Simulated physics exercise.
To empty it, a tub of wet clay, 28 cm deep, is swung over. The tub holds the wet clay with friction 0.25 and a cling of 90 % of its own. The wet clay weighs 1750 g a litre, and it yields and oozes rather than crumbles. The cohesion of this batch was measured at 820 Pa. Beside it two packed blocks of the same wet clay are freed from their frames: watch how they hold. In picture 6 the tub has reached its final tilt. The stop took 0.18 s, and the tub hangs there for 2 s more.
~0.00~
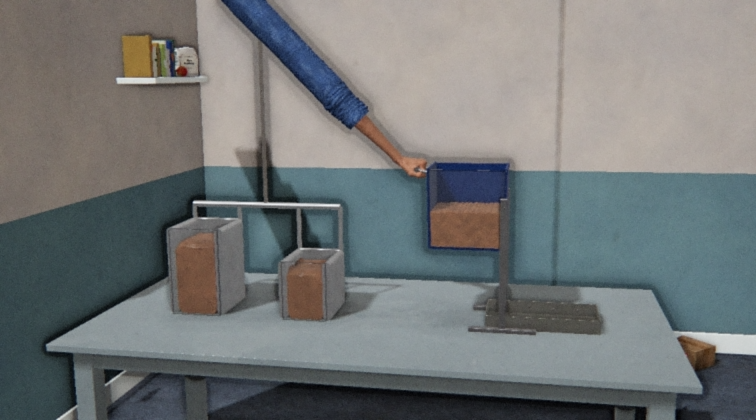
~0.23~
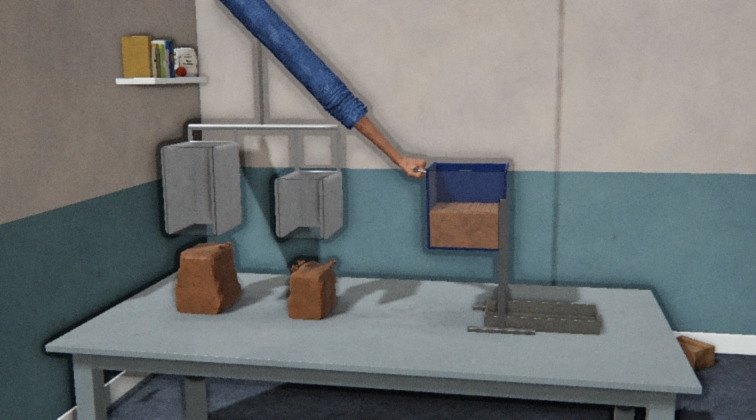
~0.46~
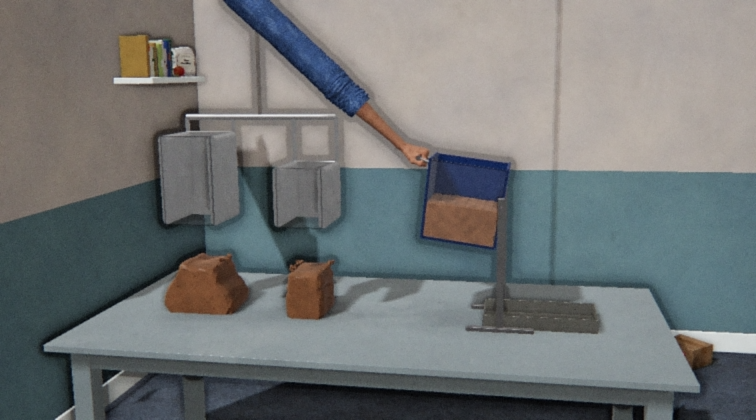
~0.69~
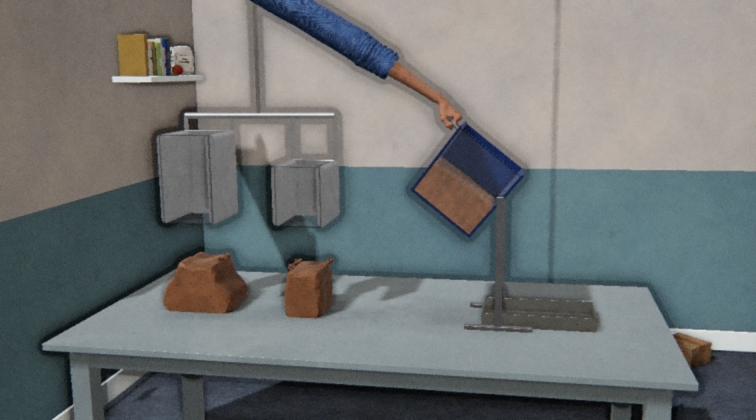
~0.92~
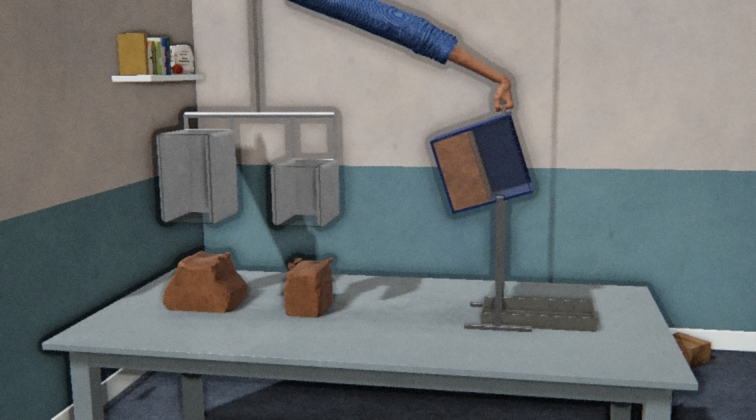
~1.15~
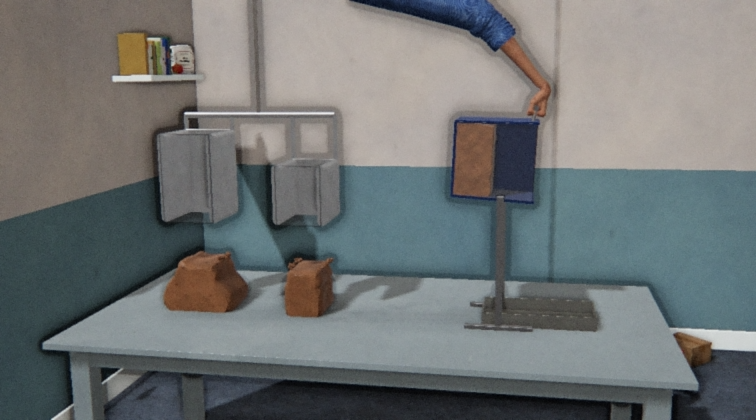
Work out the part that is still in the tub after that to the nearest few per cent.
It comes to some 100 %.
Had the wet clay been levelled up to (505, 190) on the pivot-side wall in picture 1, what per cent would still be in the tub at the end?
It would be near 70 %.
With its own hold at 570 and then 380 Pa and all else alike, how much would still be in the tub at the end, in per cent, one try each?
In that order: 80 %, 75 %.
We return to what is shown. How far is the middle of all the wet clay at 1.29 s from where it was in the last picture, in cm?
Roughly 0 cm.
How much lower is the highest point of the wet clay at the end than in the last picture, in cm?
About 0 cm.
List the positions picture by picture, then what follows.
In the first frame, handle-side rim at (429, 169), tilt 0 degrees; top of the wet clay at (484, 213); blocks stand 28 cm, 18 cm (left to right).
In the second frame, handle-side rim at (429, 170), tilt 0 degrees; top of the wet clay at (484, 213); blocks stand 25 cm, 18 cm (left to right).
In the third frame, handle-side rim at (432, 159), tilt 8 degrees; top of the wet clay at (432, 203); blocks stand 19 cm, 18 cm (left to right).
In the fourth frame, handle-side rim at (462, 128), tilt 39 degrees; top of the wet clay at (438, 165); blocks stand 19 cm, 18 cm (left to right).
In the fifth frame, handle-side rim at (509, 117), tilt 72 degrees; top of the wet clay at (464, 134); blocks stand 19 cm, 18 cm (left to right).
In the sixth frame, handle-side rim at (539, 125), tilt 93 degrees; top of the wet clay at (463, 124); blocks stand 19 cm, 18 cm (left to right).
After 1.29 s, the tub is at 93 degrees and holds 100 %.
After 1.46 s, the tub is at 93 degrees and holds 100 %.
After 1.63 s, the tub is at 93 degrees and holds 100 %.
After 1.80 s, the tub is at 93 degrees and holds 100 %.
After 3.15 s, at the end, the tub is at 93 degrees and holds 100 %.
